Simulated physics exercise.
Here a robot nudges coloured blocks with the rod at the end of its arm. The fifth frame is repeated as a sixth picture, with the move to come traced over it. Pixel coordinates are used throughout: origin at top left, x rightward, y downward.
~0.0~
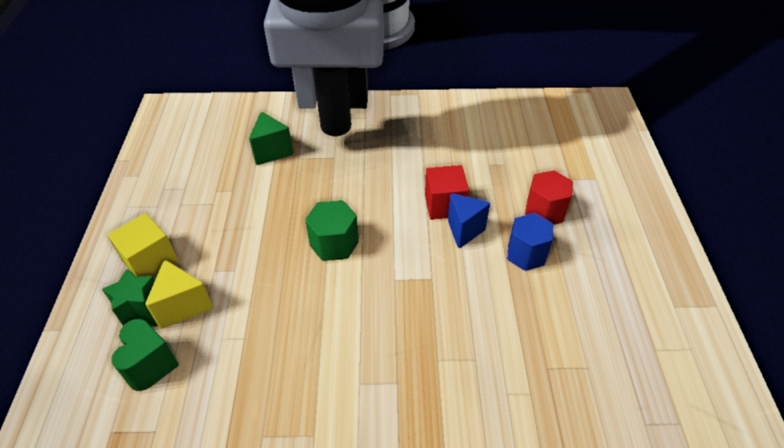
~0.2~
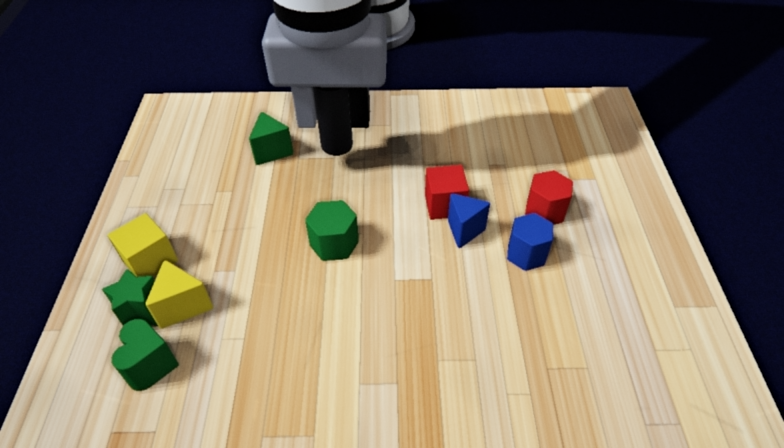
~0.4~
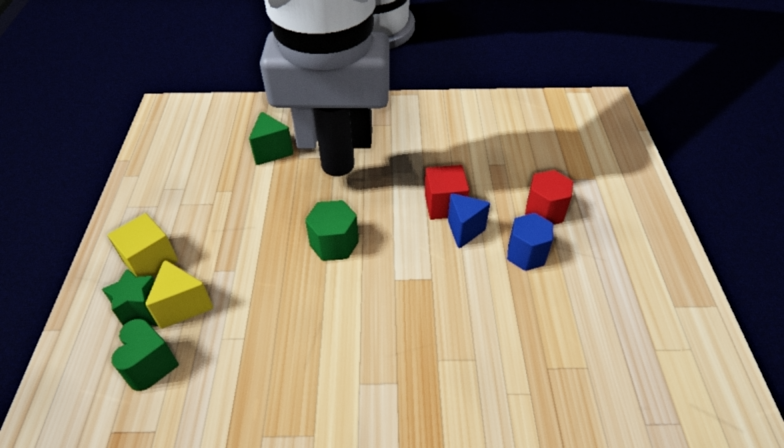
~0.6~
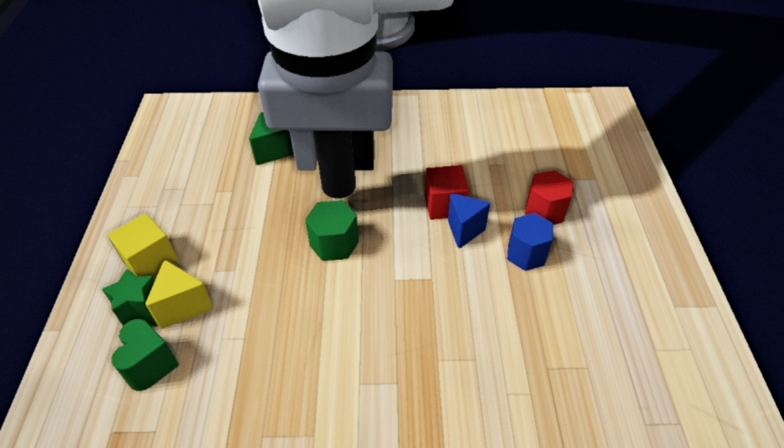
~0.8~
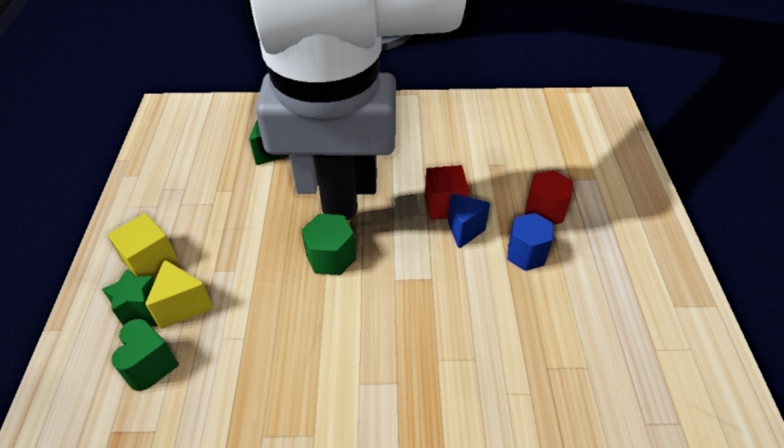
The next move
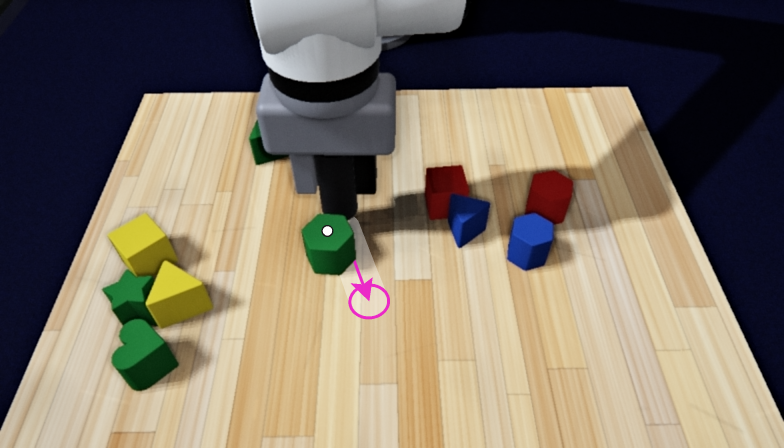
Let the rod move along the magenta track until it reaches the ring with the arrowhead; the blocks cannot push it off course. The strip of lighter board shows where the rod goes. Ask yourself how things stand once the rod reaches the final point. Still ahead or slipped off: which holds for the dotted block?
Beside or behind, I predict.
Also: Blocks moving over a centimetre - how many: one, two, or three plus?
I count one.
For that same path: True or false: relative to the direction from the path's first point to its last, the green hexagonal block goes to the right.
True - the claim holds.
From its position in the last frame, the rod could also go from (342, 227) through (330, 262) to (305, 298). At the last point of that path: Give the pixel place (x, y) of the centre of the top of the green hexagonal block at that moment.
I'd place it at (286, 311), taking the centre of its top.
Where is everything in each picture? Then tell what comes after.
In the first picture, rod tip (336, 128); block tops, green hexagonal block (331, 217).
In the second picture, rod (337, 147); blocks unchanged.
In the third picture, rod (338, 166); blocks unchanged.
In the fourth picture, rod (339, 188); blocks unchanged.
In the fifth picture, rod (340, 210); green hexagonal block (327, 231).
Path on the board, straight from (342, 227) to (369, 301); the dot is on the green hexagonal block.
On the path given first. Halfway along, rod (353, 246); green hexagonal block (322, 264), turned 45° clockwise.
At the end, rod (368, 286); green hexagonal block (319, 274), turned 65° clockwise.
